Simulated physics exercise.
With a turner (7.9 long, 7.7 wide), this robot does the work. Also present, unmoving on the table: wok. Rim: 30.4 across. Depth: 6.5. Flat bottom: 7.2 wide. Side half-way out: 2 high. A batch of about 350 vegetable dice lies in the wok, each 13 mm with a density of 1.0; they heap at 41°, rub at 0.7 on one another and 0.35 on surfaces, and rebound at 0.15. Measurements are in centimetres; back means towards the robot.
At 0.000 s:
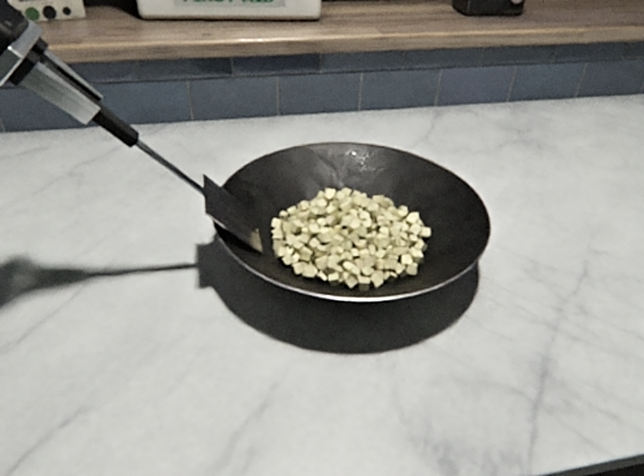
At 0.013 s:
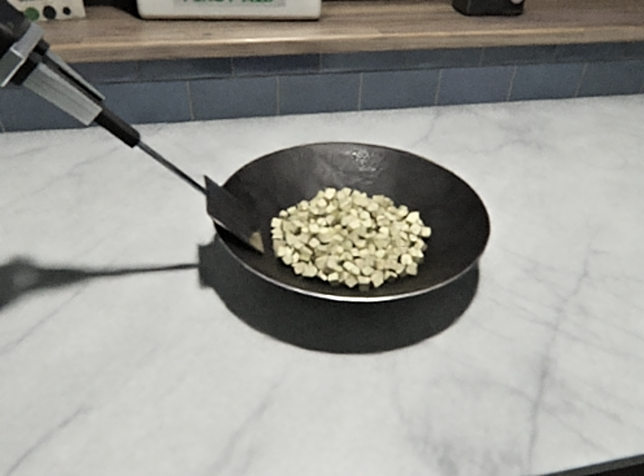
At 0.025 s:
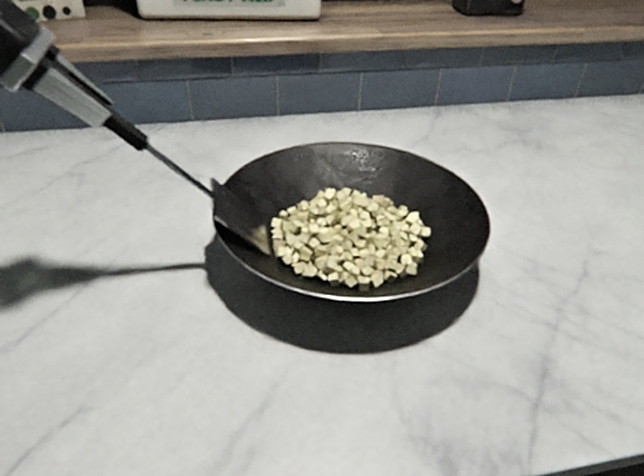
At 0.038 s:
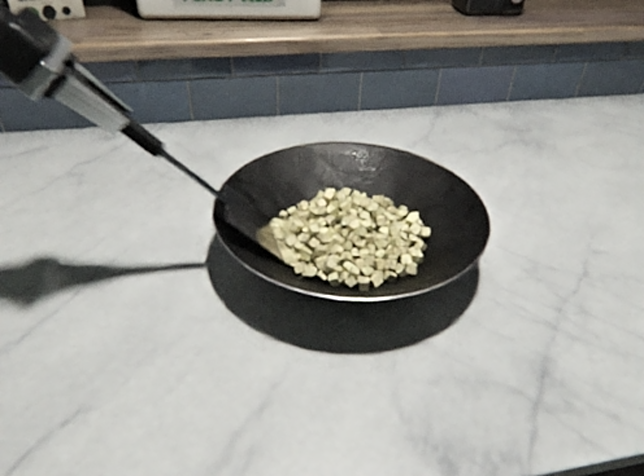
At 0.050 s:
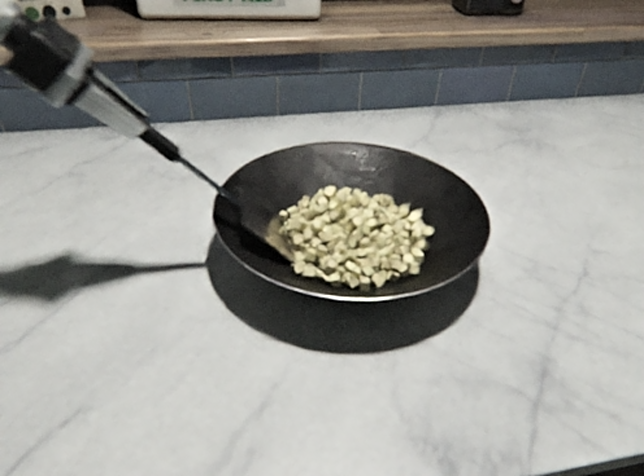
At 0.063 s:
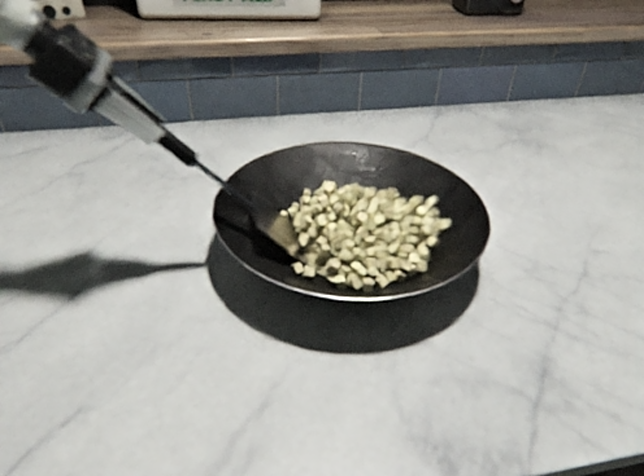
A turner held by a robot arm slid down into a dark wok on a marble table, then pushed into the heap of pale vegetable dice from the left, nudging them to the right.
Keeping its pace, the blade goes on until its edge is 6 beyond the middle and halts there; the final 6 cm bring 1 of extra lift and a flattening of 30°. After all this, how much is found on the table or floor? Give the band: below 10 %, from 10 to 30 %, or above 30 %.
Band: From 10 to 30 %.
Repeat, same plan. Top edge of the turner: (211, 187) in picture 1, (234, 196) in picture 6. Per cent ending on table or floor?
It comes to something like 10 %, give or take.
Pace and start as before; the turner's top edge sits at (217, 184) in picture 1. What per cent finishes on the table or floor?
About 15%.
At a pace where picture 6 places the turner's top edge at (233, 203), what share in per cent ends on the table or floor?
Roughly 15 per cent.
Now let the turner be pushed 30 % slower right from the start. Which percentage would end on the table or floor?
Estimate: Near 15 %.
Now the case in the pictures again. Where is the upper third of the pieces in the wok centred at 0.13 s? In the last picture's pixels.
Roughly pixel (422, 206).
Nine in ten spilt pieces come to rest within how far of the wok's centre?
Distance: Approx. 50 cm.
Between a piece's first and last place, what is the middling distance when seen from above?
Some 9 centimetres.
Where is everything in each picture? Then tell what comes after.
The first picture shows turner top edge at (204, 193), sloping 48°; upper third of the load around (353, 227), from x 275 to 425, top at y 195; 354 in the wok.
The second picture shows turner top edge at (206, 193), sloping 48°; upper third of the load around (353, 226), from x 275 to 425, top at y 195.
The third picture shows turner top edge at (213, 196), sloping 48°; upper third of the load around (353, 226), from x 275 to 425, top at y 195.
The fourth picture shows turner top edge at (226, 201), sloping 48°; upper third of the load around (353, 226), from x 280 to 425, top at y 195.
The fifth picture shows turner top edge at (240, 205), sloping 48°; upper third of the load around (355, 224), from x 285 to 425, top at y 190.
The sixth picture shows turner top edge at (255, 208), sloping 48°; upper third of the load around (367, 219), from x 285 to 445, top at y 185; 354 in the wok.
After 0.09 s, sloping 48°, highest piece 9 above the table; 354 in the wok.
After 0.13 s, sloping 39°, highest piece 11 above the table; 342 in the wok, 12 on the blade or in flight.
After 0.34 s, sloping 18°, highest piece 8 above the table; 288 in the wok, 57 on the table or floor, 9 on the blade or in flight.
After 1.39 s, sloping 18°, highest piece 8 above the table; 288 in the wok, 66 on the table or floor.
At rest, 288 in the wok, 66 on the table or floor. That is 19 % on the table or floor.
